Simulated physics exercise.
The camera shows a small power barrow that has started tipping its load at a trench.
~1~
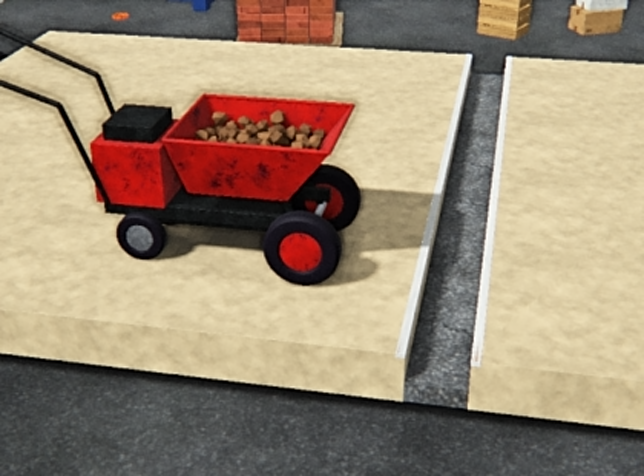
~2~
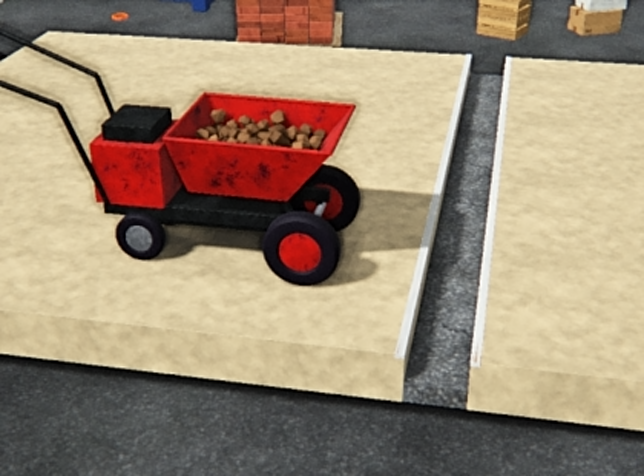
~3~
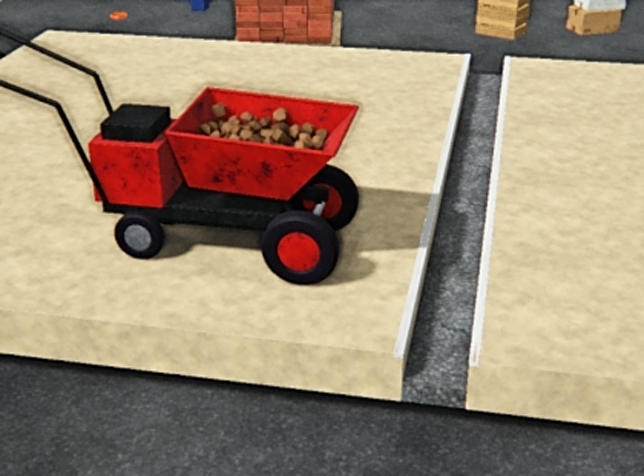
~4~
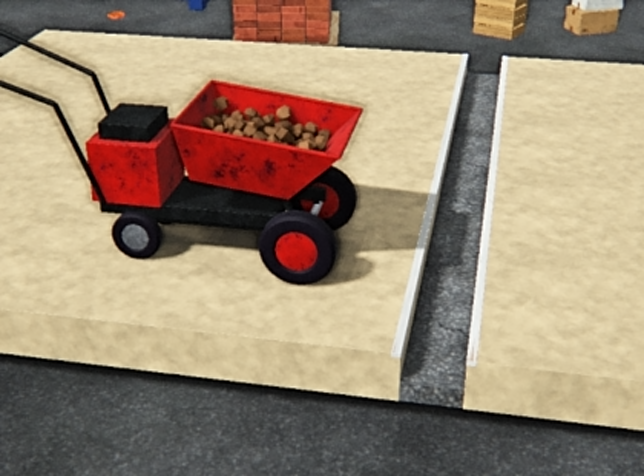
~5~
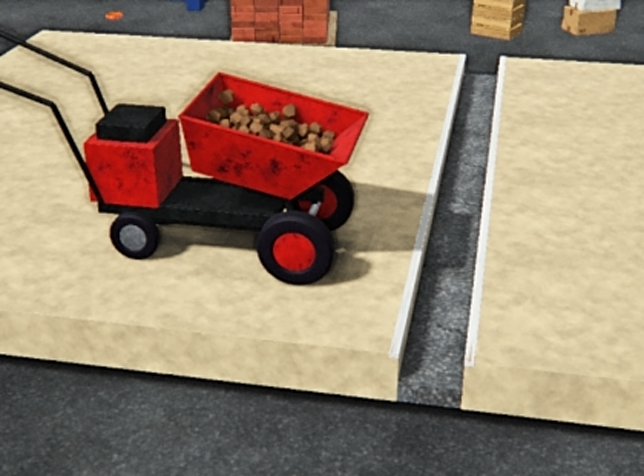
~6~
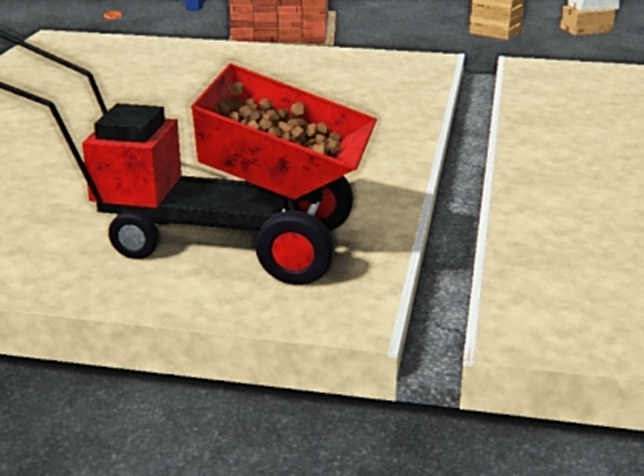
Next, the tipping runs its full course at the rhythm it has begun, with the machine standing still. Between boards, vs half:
Most of the load will be caught by the trench.
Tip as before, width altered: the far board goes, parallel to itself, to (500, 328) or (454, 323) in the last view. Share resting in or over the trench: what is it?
You'd get 100 in a hundred the first time and 60 in a hundred the second.
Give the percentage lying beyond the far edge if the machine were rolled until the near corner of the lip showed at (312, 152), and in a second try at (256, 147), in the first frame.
First some 0, then 0 per cent.
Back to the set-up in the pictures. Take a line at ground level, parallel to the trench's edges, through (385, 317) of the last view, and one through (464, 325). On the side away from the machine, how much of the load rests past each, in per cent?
Roughly 100 per cent, then roughly 20 per cent.
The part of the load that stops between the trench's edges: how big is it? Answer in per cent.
I'd put it at some 85 per cent.
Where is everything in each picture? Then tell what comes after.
In the first picture, lip of the skip at (329, 153), level; top of the load at (259, 145), clay clods; first edge of the trench at (409, 318); far edge at (480, 326), the trench over half as wide as the skip, and about half as deep as wide.
In the second picture, lip of the skip at (330, 154), level; top of the load at (259, 146).
In the third picture, lip of the skip at (334, 155), tipped barely; top of the load at (247, 137).
In the fourth picture, lip of the skip at (339, 158), tipped a little; top of the load at (240, 127).
In the fifth picture, lip of the skip at (346, 163), tipped a little; top of the load at (258, 124).
In the sixth picture, lip of the skip at (355, 169), tipped clearly; top of the load at (248, 112); first edge of the trench at (401, 318); far edge at (473, 325).
Soon after the last picture, skip tipped steeply; all in the skip.
A little later, skip tipped right over; most in the skip; a small part in or heaped over the trench; a small part falling.
Later still, skip tipped right over; a small part in the skip; most in or heaped over the trench; a small part beyond it.
At rest, skip tipped right over; most in or heaped over the trench; a small part beyond it.
